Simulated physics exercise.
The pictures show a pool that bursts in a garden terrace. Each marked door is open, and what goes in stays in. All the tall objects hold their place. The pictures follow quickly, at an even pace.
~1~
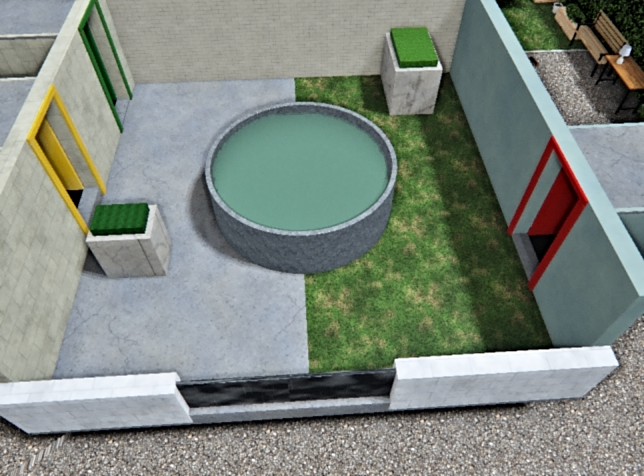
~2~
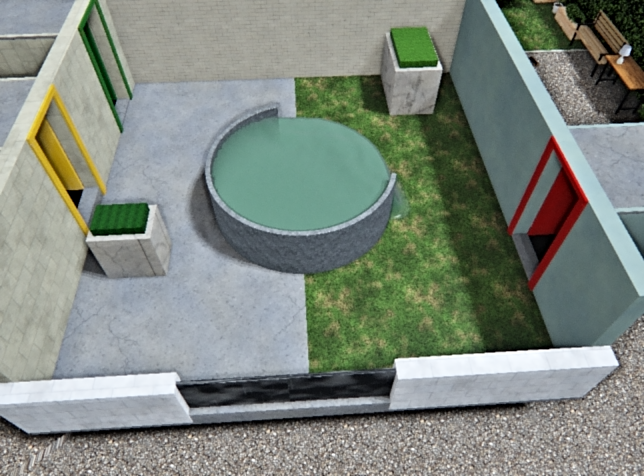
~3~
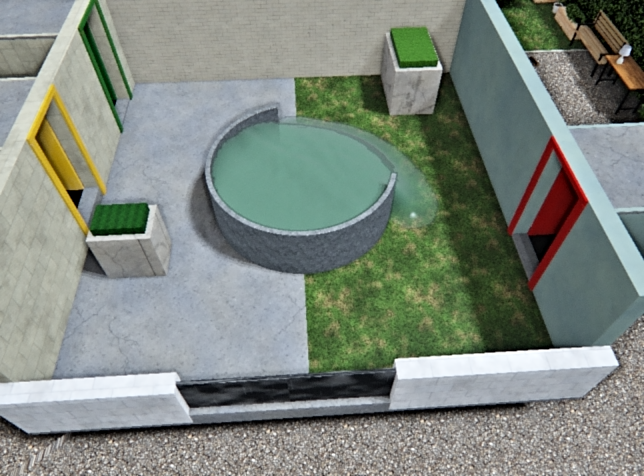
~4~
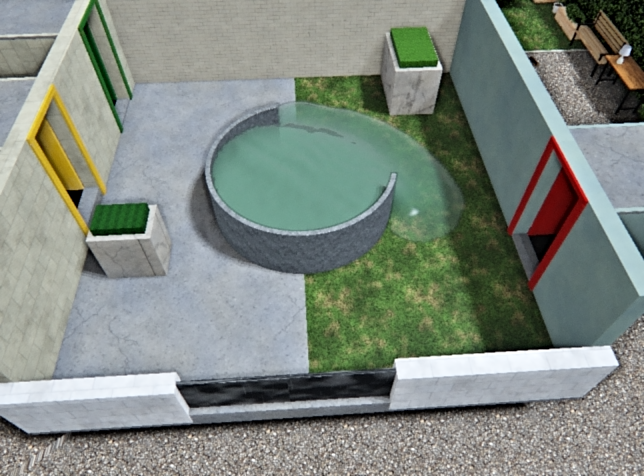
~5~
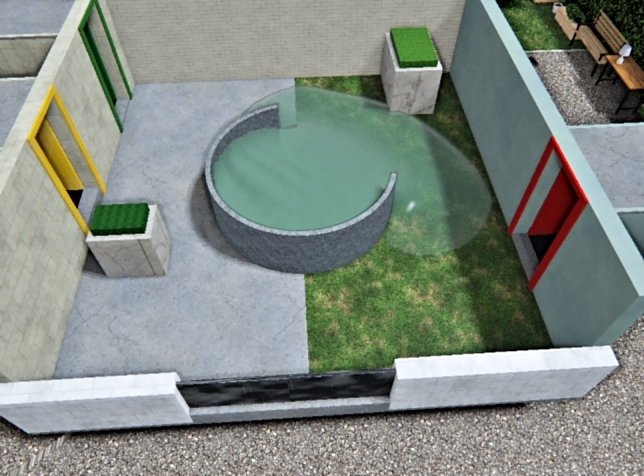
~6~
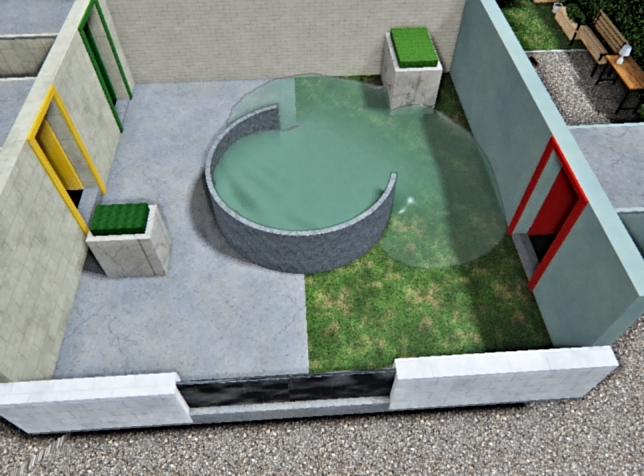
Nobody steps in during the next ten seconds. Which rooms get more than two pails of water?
One by one: The green door lets in a lot; the red door lets in a lot; the yellow door admits no more than that.
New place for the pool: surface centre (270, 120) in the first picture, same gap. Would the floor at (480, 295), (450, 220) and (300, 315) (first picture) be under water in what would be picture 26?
In that order: Wet, wet, not flooded.
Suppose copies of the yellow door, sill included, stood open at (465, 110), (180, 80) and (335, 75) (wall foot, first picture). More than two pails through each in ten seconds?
As listed: Goes over, keeps below it, takes more.
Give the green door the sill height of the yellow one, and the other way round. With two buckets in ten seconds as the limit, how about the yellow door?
One by one: Yellow door is over.
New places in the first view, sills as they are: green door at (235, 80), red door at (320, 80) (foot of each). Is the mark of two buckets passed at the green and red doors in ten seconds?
One by one: The green door lets more in, the red door floods.
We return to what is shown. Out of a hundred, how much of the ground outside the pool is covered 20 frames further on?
About 65 per cent.
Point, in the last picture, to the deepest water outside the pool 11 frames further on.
Around (445, 73).
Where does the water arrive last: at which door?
It is the yellow one.
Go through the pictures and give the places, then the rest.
In the first picture, still water in the round tank at (302, 165).
In the second picture, the front is at (398, 217), out from the gap on the round tank's far side.
In the third picture, water pours out on the round tank's far side and has run to (425, 221).
In the fourth picture, water pours out on the round tank's far side and has run to (446, 229).
In the fifth picture, water pours out on the round tank's far side and has run to (464, 240).
In the sixth picture, water pours out on the round tank's far side and has run to (272, 83).
A moment on, water covers 40 % of the floor; the green door not reached, the red door under two buckets in, the yellow door not reached.
Next, water covers 45 % of the floor; the green door not reached, the red door under two buckets in, the yellow door not reached.
Then, water covers 65 % of the floor; the green door over two buckets in, the red door over two buckets in, the yellow door not reached.
Later, water covers 95 % of the floor; the green door far over two buckets in, the red door over two buckets in, the yellow door wet at the sill, nothing in.
In the end, water covers 100 % of the floor; the green door far over two buckets in, the red door far over two buckets in, the yellow door wet at the sill, nothing in.
